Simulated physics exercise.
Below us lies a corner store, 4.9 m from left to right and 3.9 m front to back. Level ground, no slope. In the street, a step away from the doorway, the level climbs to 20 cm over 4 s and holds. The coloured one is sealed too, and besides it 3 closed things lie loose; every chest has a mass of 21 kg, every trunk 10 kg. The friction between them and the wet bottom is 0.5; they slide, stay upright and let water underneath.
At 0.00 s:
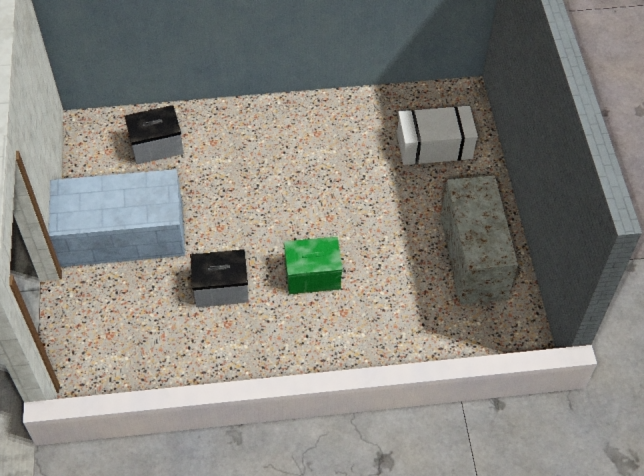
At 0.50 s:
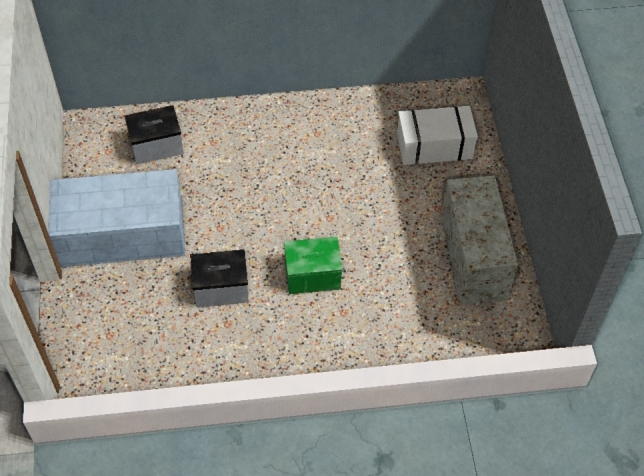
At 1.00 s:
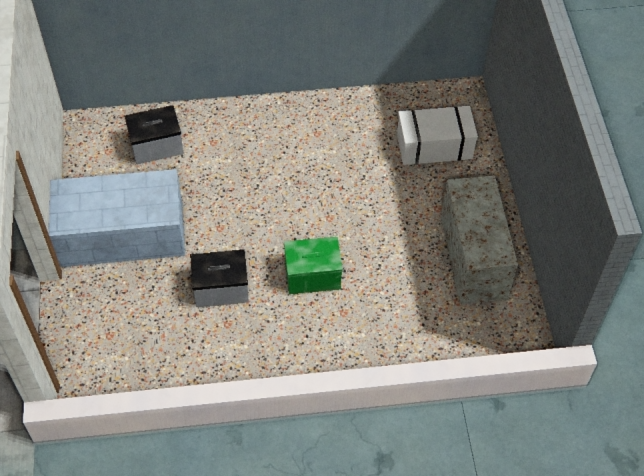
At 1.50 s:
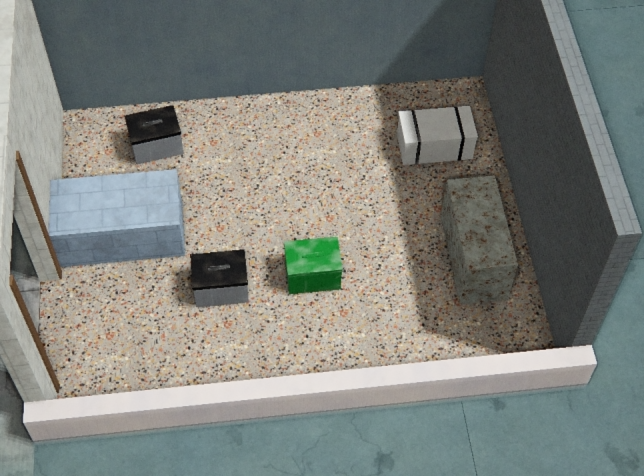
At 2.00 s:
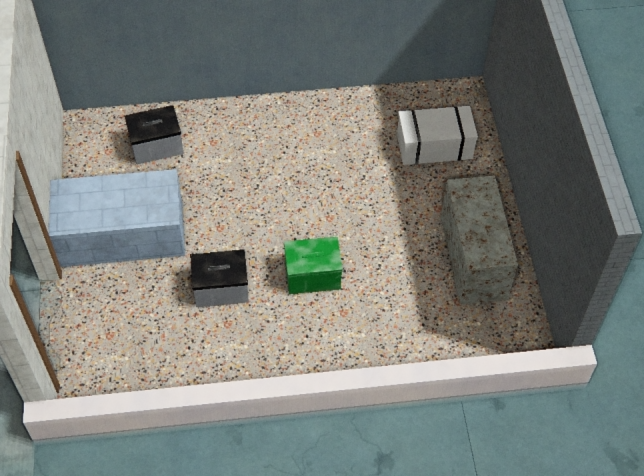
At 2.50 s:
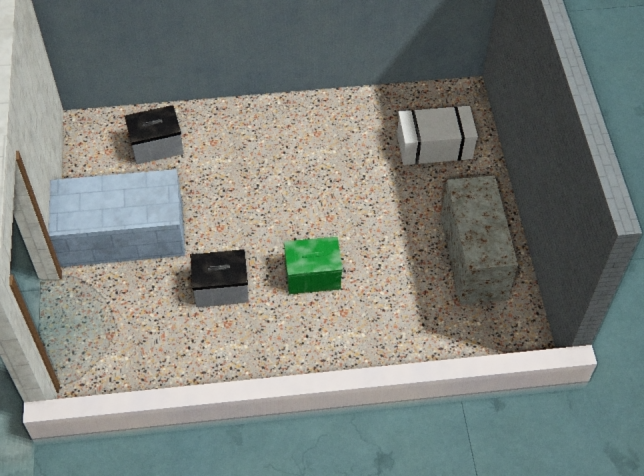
A corner store with a speckled floor is seen from a high, fixed viewpoint, with grey pavement outside its walls. A green chest sits near the middle, with two black-topped grey boxes and a pale blue block to its left, and a white box with dark bands and a mottled grey-green block to its right. Bluish water covers the pavement, then spreads thinly through the left doorway, while every object stays still.
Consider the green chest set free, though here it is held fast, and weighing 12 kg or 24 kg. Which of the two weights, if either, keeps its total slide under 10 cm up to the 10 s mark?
The lighter one already does.
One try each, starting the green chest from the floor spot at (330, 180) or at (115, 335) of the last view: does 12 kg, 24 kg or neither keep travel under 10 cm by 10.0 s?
For the first spot the lighter suffices, for the second both come up short.
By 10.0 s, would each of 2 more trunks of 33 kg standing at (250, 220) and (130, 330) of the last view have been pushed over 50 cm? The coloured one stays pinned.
Respectively, not exceeded and exceeded.
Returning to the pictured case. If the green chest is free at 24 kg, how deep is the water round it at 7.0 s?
Around 2 cm.
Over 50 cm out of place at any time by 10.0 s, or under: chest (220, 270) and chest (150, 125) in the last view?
The first is within the mark and the second is within the mark.
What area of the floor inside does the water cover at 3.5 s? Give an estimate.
Wet area: Approx. 2.5 m2.
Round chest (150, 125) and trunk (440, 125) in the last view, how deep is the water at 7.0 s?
I'd put it at 0 cm and 2 cm respectively.
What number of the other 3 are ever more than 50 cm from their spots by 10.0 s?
Total: 1.
After 3.5 s the green chest would be 0 cm from its start with 12 kg and 0 cm from its start with 24 kg; 0 cm of water round it then.
After 4.5 s the green chest would be 0 cm from its start with 12 kg and 0 cm from its start with 24 kg; 0 cm of water round it then.
After 7.0 s the green chest would be 0 cm from its start with 12 kg and 0 cm from its start with 24 kg; 2 cm of water round it then.
After 10.0 s the green chest would be 0 cm from its start with 12 kg and 0 cm from its start with 24 kg; 3 cm of water round it then.
